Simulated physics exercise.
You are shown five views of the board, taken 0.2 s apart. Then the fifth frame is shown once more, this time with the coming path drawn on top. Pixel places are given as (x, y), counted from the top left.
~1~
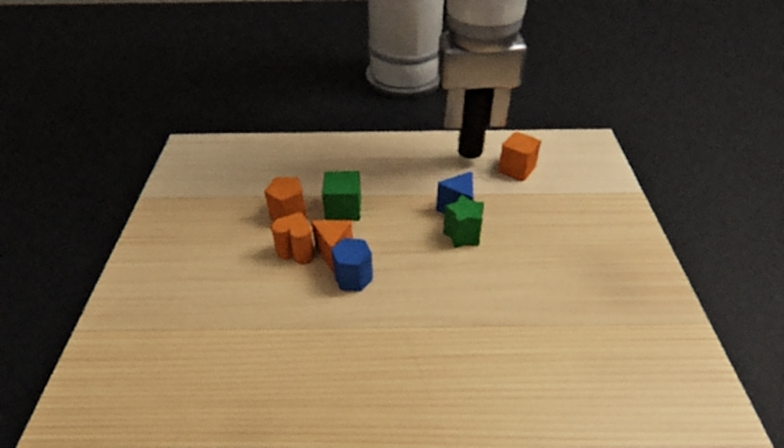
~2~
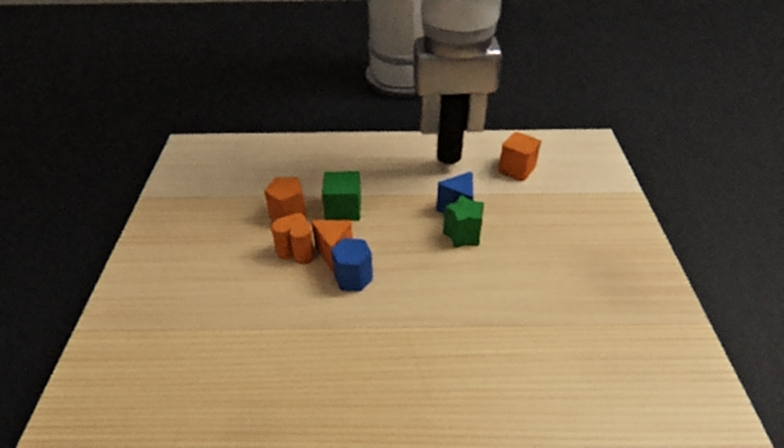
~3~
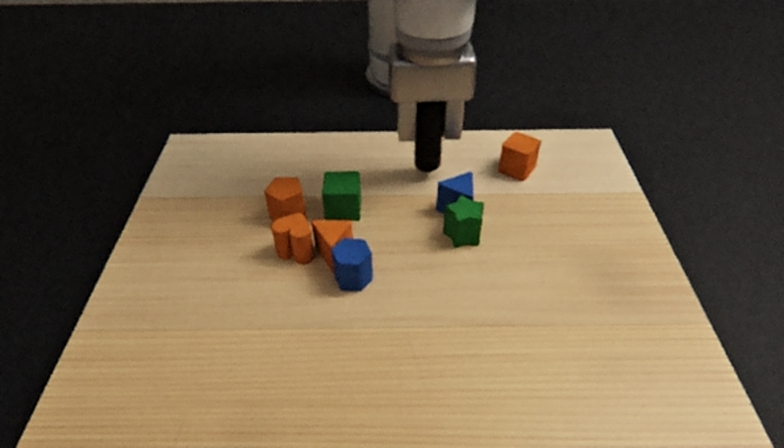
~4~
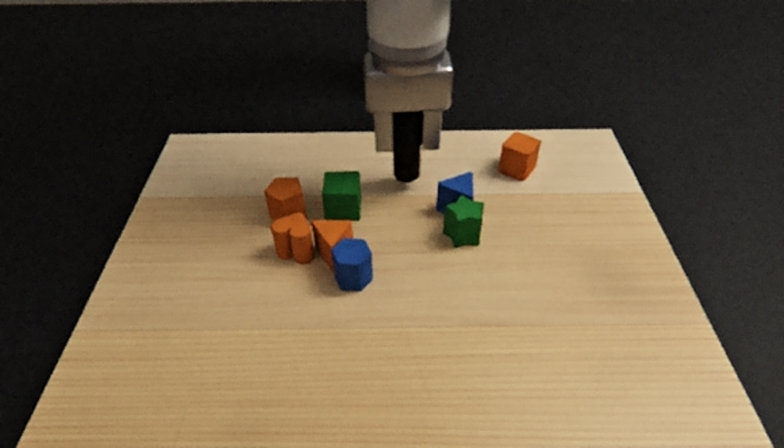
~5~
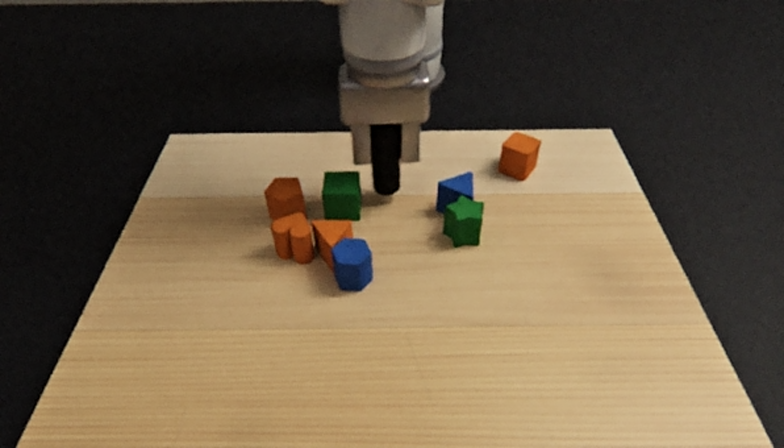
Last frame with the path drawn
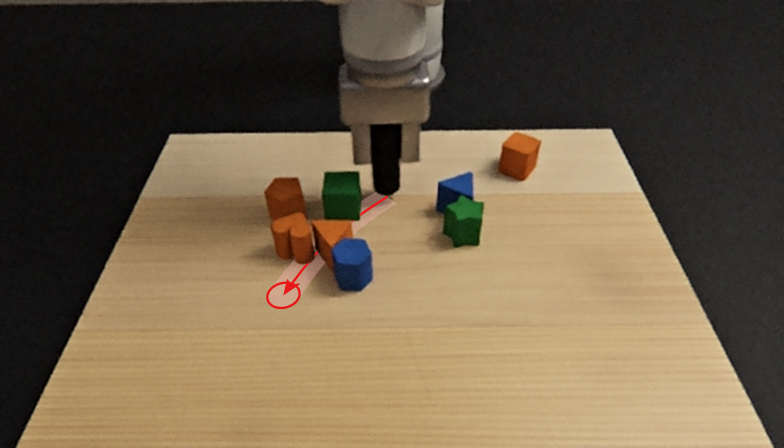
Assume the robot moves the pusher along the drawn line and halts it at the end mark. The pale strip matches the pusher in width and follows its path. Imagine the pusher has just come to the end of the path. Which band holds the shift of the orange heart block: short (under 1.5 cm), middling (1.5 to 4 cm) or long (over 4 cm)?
Of the three bands, it's 1.5 to 4 cm.
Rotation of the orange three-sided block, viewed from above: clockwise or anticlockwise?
Looking down, it rotates anti-clockwise.
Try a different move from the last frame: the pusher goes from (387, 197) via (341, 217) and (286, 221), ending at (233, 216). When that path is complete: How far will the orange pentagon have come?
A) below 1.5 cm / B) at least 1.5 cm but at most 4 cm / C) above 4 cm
C.
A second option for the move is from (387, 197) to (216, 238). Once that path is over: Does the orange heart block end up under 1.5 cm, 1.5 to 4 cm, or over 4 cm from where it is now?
Travels under 1.5 cm.
The drawn path runs from (387, 197) over (332, 238) to (284, 295).
What follows on the original path. One third of the way, pusher (349, 213); orange pentagon (278, 187), turned 15° clockwise; green square (316, 190), turned 20° clockwise.
Two thirds of the way, pusher (313, 246); orange pentagon (272, 186), turned 25° clockwise; orange heart block (277, 233), turned 30° clockwise; orange three-sided block (320, 247), turned 20° anticlockwise; green square (307, 194), turned 35° clockwise; blue hexagon (353, 253), turned 15° anticlockwise.
At the end, pusher (281, 286); orange pentagon (272, 186), turned 25° clockwise; orange heart block (266, 238), turned 50° clockwise; orange three-sided block (315, 262), turned 65° anticlockwise; green square (307, 194), turned 35° clockwise; blue hexagon (353, 253), turned 15° anticlockwise.
